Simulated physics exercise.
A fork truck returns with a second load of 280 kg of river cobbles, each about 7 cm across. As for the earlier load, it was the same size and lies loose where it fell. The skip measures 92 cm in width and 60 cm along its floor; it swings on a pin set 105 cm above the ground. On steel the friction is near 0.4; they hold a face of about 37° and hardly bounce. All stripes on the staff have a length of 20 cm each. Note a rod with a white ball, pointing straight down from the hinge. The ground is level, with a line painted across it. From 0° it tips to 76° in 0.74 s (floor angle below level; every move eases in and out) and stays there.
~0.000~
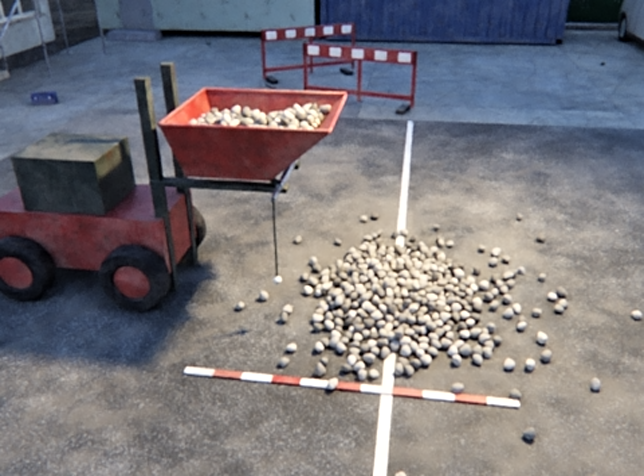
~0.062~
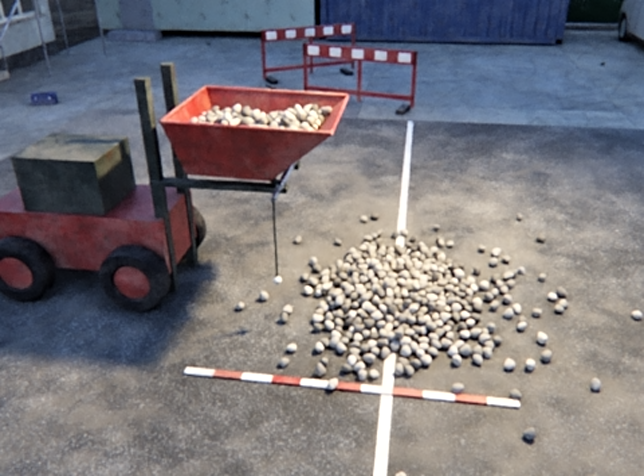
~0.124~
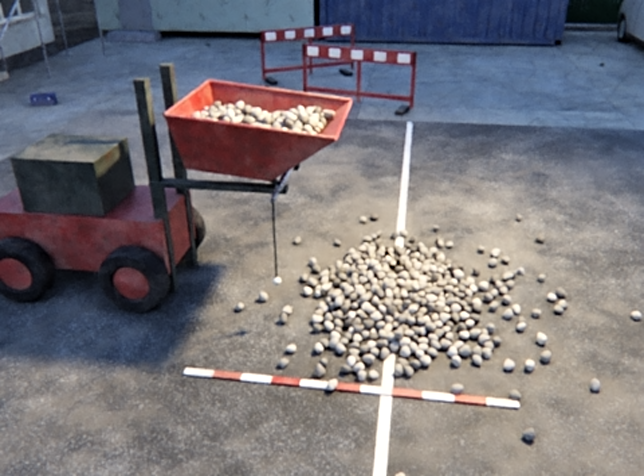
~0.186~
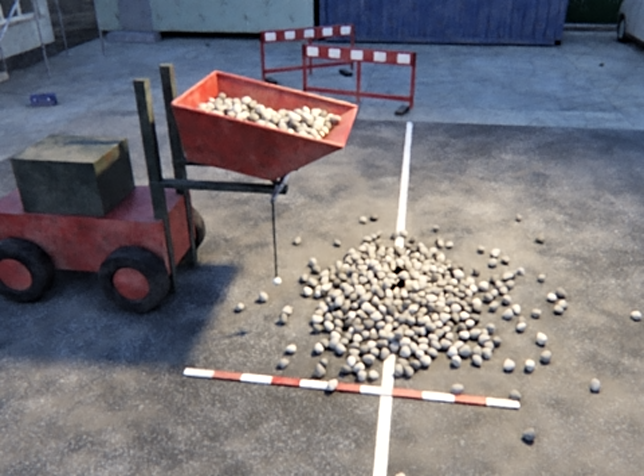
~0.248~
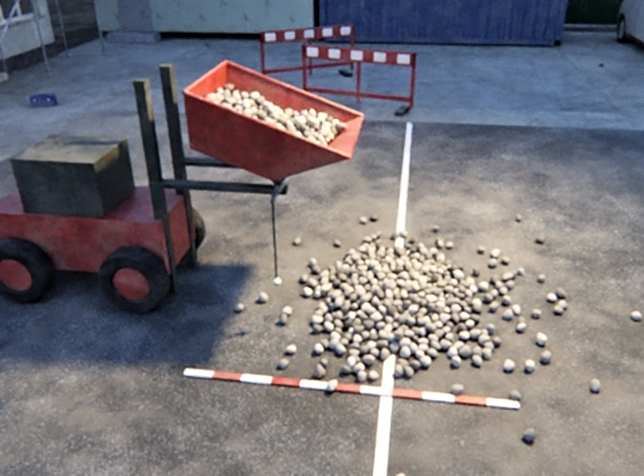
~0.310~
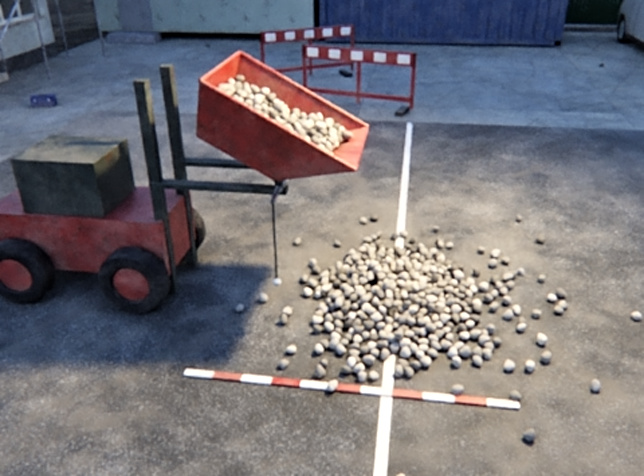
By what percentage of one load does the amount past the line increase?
93 %.
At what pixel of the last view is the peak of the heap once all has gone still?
It ends up around (413, 276) in the last picture.
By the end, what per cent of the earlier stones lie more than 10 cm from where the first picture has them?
Roughly 25 percent.
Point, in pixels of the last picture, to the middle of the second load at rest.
They settle centred around (451, 295).
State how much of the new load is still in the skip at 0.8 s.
About 80 per cent is held.
After 0.6 s the floor is at 64°; in per cent of one load, 100 in the skip, 52 short of the line, 48 past the line; the foremost stones are at (633, 330).
After 0.8 s the floor is at 76°; in per cent of one load, 80 in the skip, 70 short of the line, 50 past the line; the foremost stones are at (633, 330).
After 1.2 s the floor is at 76°; in per cent of one load, 11 in the skip, 70 short of the line, 120 past the line; the foremost stones are at (633, 330).
After 3.5 s the floor is at 76°; in per cent of one load, 0 in the skip, 59 short of the line, 141 past the line; the foremost stones are past the picture's edge. Net gain past the line, 93.
